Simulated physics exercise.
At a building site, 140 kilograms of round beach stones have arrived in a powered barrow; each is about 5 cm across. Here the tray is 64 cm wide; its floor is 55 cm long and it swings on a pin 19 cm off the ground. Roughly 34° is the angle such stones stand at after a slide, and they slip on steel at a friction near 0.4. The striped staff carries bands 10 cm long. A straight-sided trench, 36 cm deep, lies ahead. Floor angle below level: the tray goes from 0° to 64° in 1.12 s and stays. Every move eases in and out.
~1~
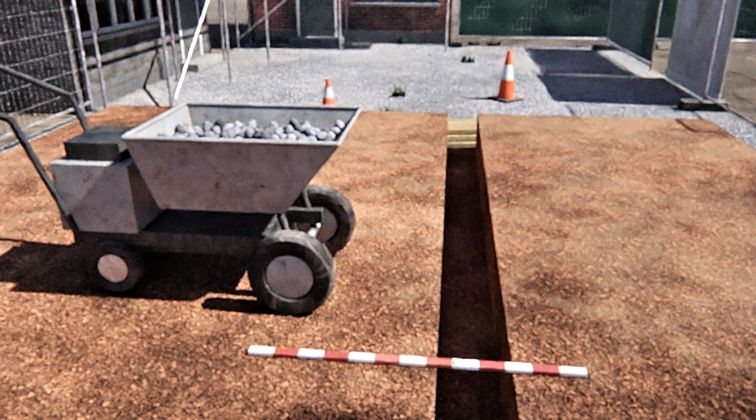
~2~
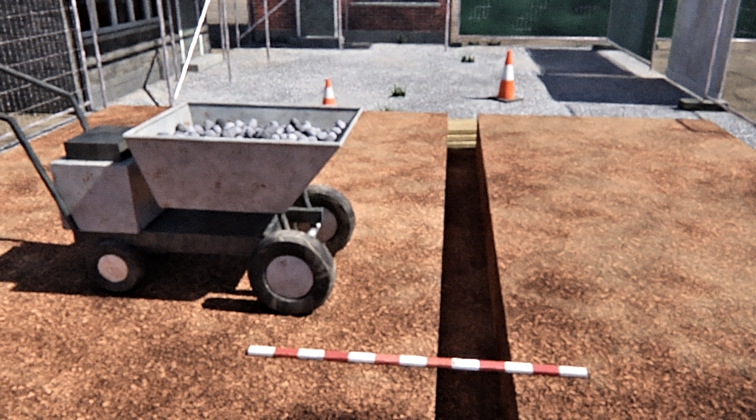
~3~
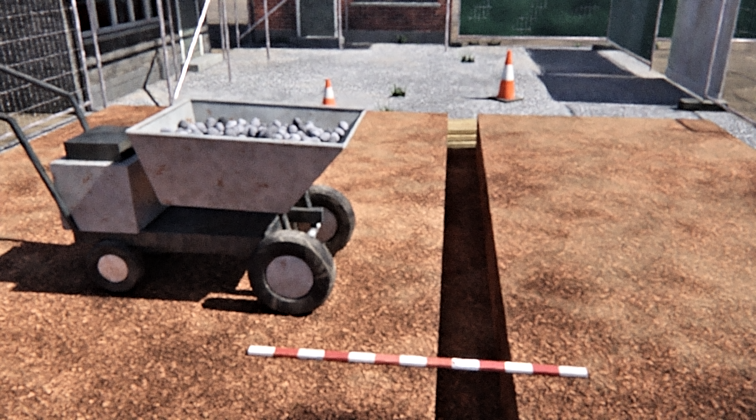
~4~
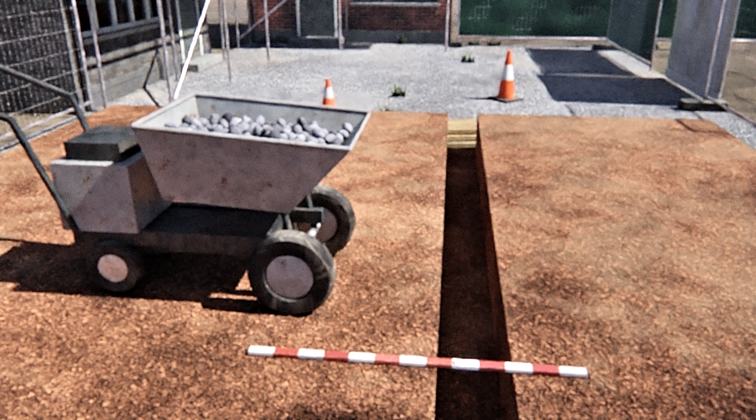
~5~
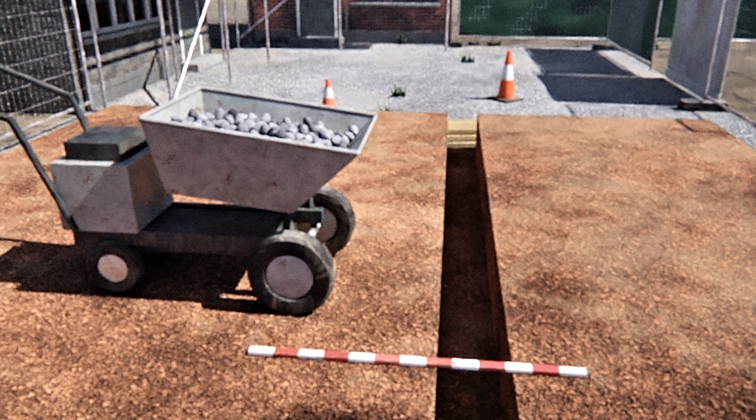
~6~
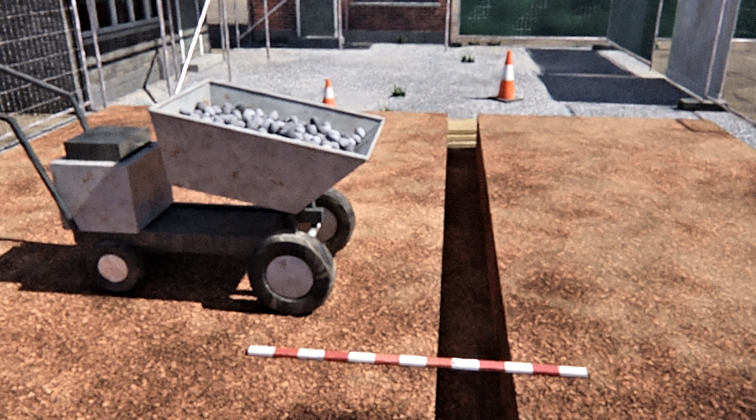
At the start, a grey wheeled cart holds a level tray of grey stones on reddish ground, left of a narrow trench and a red-and-white striped staff. The tray barely moves at first, then tilts gradually, its right end dipping and its left end rising, while the wheels stay still.
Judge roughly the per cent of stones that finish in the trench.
An estimated 79 per cent finish in the trench.
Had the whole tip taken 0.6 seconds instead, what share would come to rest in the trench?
I'd put it at some 55 in a hundred.
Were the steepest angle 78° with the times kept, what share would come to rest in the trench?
Expect roughly 85 per cent.
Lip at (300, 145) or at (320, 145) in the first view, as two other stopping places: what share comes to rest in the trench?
Result: Close to 90 then close to 90 per cent.
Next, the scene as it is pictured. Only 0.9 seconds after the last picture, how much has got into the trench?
25 per cent or so by then.
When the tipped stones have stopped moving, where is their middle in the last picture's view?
The tipped stones centre close to (477, 331).
Then, 0.5 s after the last picture the floor is at 54°, 100 % in the tray; the foremost stones are at (425, 213).
Then, 0.9 s after the last picture the floor is at 64°, 73 % in the tray, 24 % in the trench, 3 % past the trench; the foremost stones are at (527, 291).
Then, 1.3 s after the last picture the floor is at 64°, 37 % in the tray, 43 % in the trench, 20 % past the trench; the foremost stones are at (641, 295).
Then, 3.2 s after the last picture the floor is at 64°, 0 % in the tray, 79 % in the trench, 21 % past the trench; the foremost stones are at (753, 289).
